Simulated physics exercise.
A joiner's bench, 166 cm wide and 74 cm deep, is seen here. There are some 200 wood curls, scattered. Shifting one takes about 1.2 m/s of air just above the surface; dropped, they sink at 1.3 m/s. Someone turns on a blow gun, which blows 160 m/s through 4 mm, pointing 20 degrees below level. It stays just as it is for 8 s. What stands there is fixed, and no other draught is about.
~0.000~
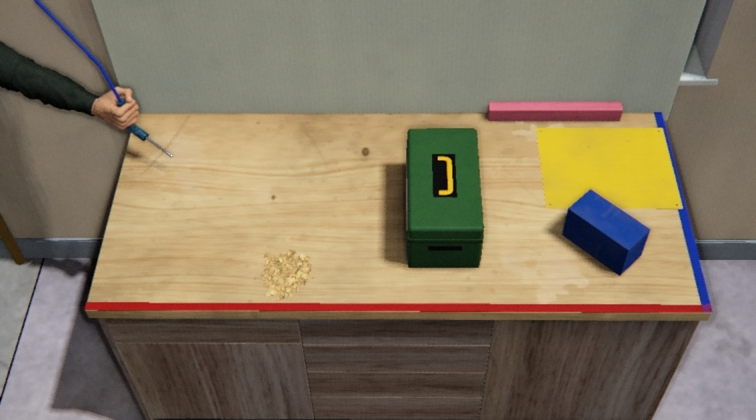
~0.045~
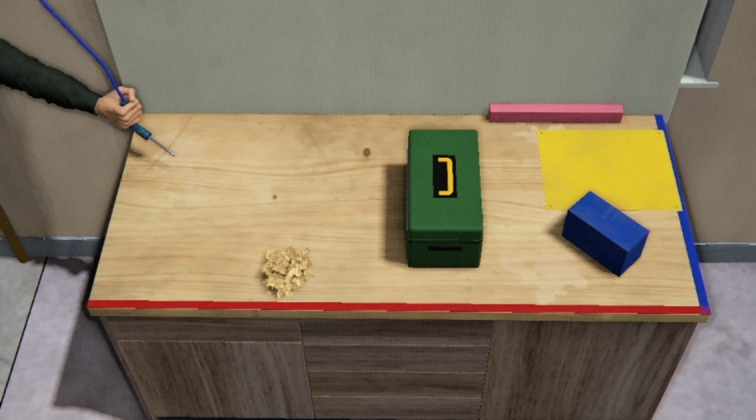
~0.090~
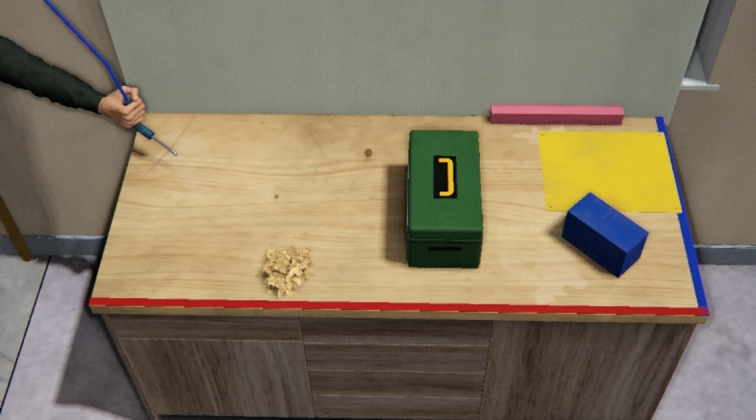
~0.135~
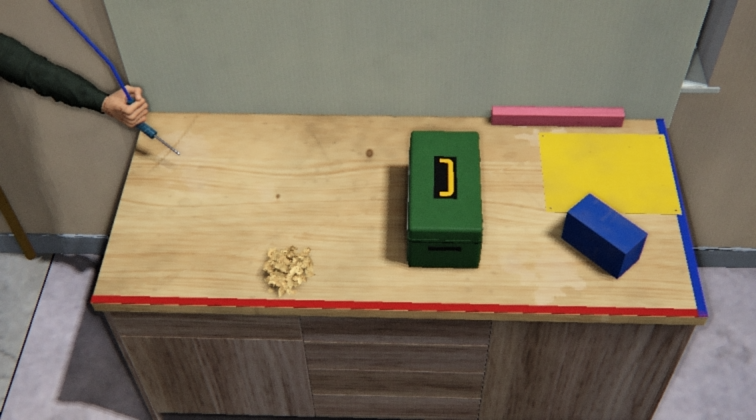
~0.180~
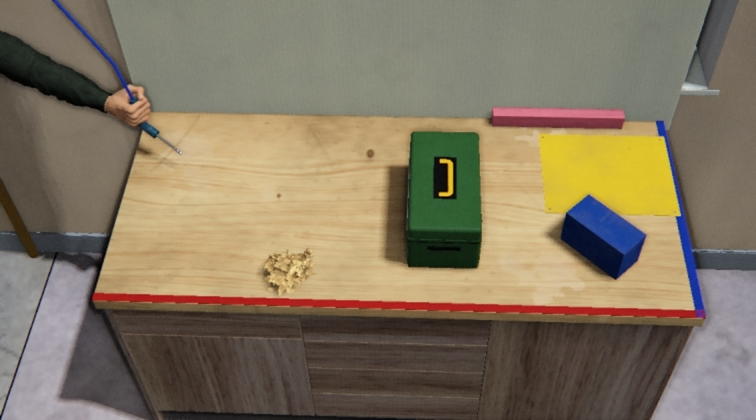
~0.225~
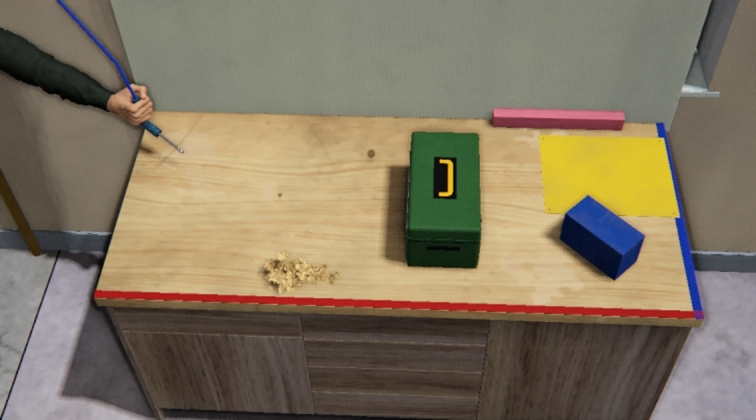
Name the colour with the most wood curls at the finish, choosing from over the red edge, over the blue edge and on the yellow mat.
The red one.
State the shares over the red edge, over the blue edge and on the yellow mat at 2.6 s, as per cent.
Shares come out near 100 % for red, 0 % for blue and 0 % for yellow.
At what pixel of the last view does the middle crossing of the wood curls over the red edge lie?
I'd put my finger close to (354, 307).
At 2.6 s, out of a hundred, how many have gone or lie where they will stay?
It comes out at some 100 %.
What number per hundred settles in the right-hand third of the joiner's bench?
Roughly 0 %.
After 1.6 s, 0 % are on the yellow mat, 100 % over the red edge and 0 % over the blue edge; 100 % have settled or left.
After 2.6 s, 0 % are on the yellow mat, 100 % over the red edge and 0 % over the blue edge; 100 % have settled or left.
After 4.4 s, 0 % are on the yellow mat, 100 % over the red edge and 0 % over the blue edge; 100 % have settled or left.
After 8.0 s, at the end, 0 % are on the yellow mat, 100 % over the red edge and 0 % over the blue edge.
